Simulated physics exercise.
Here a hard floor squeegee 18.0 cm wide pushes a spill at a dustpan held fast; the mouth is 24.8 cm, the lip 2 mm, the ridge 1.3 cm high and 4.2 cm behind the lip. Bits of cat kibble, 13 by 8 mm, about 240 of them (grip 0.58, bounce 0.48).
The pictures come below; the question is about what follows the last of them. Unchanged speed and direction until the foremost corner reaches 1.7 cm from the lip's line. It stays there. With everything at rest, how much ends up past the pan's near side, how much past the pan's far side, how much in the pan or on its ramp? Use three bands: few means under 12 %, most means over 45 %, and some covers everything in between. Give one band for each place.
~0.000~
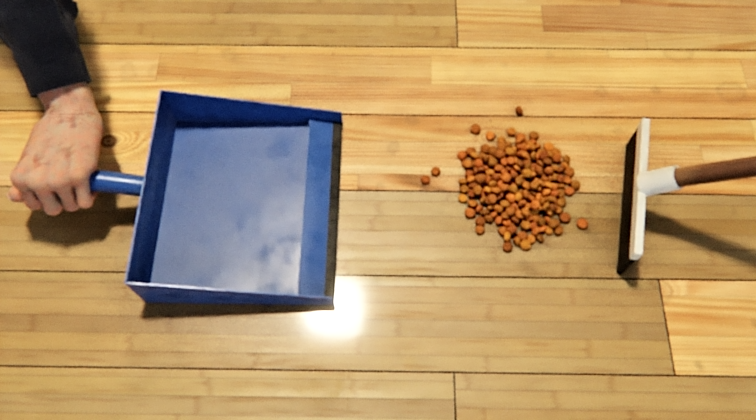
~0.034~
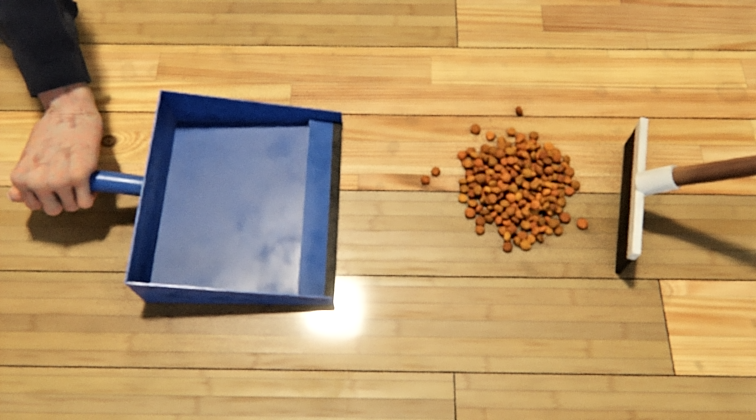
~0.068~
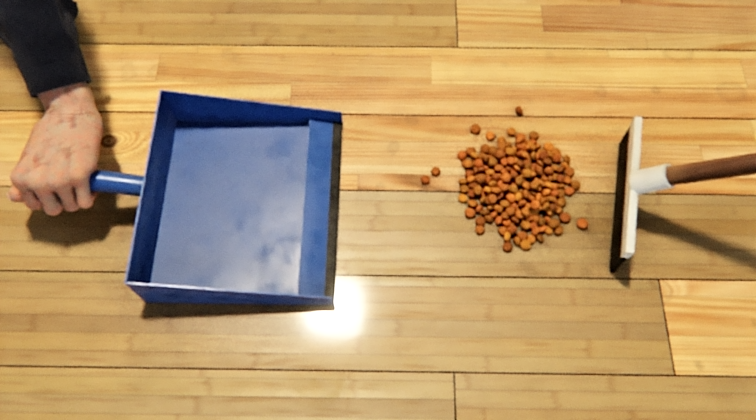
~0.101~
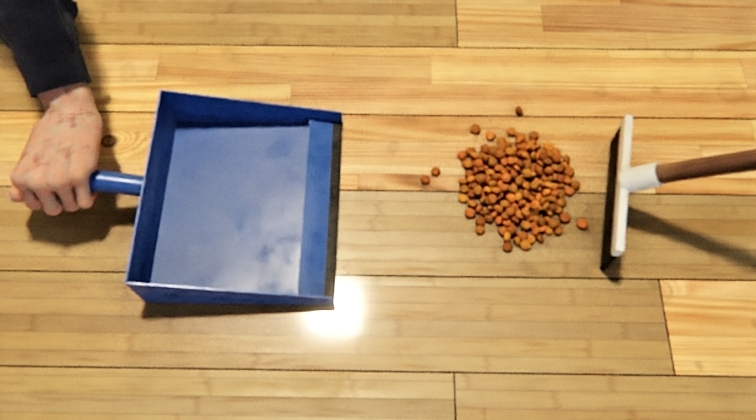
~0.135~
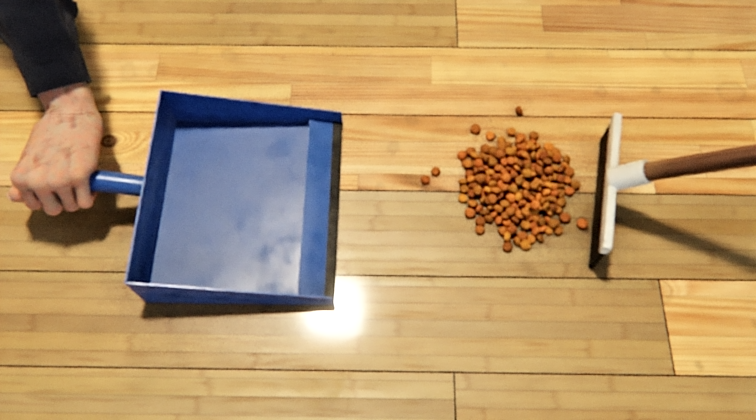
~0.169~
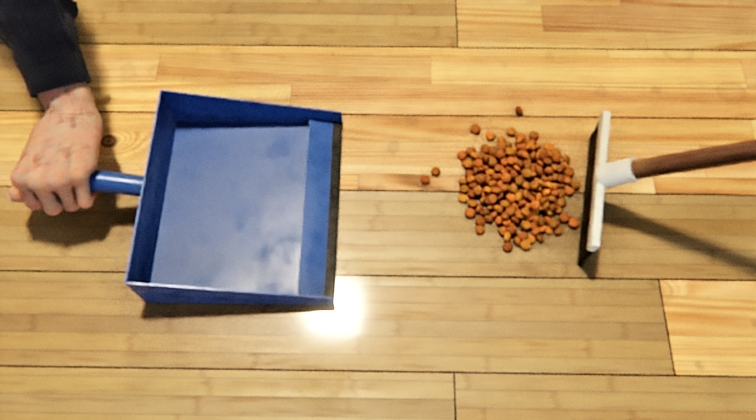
Near side: Few, far side: Some, pan: Some.
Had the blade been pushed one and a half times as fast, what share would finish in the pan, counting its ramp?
About 30 per cent.
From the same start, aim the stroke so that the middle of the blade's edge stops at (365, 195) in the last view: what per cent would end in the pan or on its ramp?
About 25 %.
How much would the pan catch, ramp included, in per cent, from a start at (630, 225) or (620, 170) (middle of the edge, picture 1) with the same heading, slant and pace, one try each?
First try about 25 per cent, second about 20 per cent.
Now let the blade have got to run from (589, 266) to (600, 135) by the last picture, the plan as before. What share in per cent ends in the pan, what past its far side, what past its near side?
Pan 5 % / far 0 % / near 0 %.
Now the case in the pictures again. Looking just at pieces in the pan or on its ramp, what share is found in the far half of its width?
Something like 90 in a hundred.
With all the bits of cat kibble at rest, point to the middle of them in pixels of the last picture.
Around (347, 148).
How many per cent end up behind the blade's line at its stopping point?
About 10 percent.
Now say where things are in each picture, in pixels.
In the first frame, blade from (635, 255) to (643, 126), moved 0.0 cm, 0 of the pieces shifted so far; middle of the pieces at (522, 181); pan at (234, 207).
In the second frame, blade from (633, 254) to (641, 126), moved 0.2 cm, 0 of the pieces shifted so far; middle of the pieces at (522, 181).
In the third frame, blade from (627, 253) to (635, 125), moved 0.9 cm, 0 of the pieces shifted so far; middle of the pieces at (522, 181).
In the fourth frame, blade from (617, 251) to (626, 123), moved 2.0 cm, 0 of the pieces shifted so far; middle of the pieces at (522, 181).
In the fifth frame, blade from (605, 249) to (615, 121), moved 3.3 cm, 0 of the pieces shifted so far; middle of the pieces at (522, 181).
In the sixth frame, blade from (593, 246) to (604, 119), moved 4.7 cm, 1 of the pieces shifted so far; middle of the pieces at (522, 181); pan at (234, 207). Its pace works out near 0.39 m/s, heading 12 degrees away from the viewer's side.
Then, at 0.51 s, middle of the blade 18 cm from the lip; 0 % over the lip, far side 5 %, near side 0 %.
After 0.74 s, middle of the blade 9 cm from the lip; 0 % over the lip, far side 15 %, near side 0 %.
After 1.08 s, middle of the blade 3 cm from the lip; 30 % over the lip, far side 25 %, near side 0 %.
At rest (1.6 s), near side 0 %, far side 25 %, pan 30 %, in front of the lip or behind the blade 50 %.
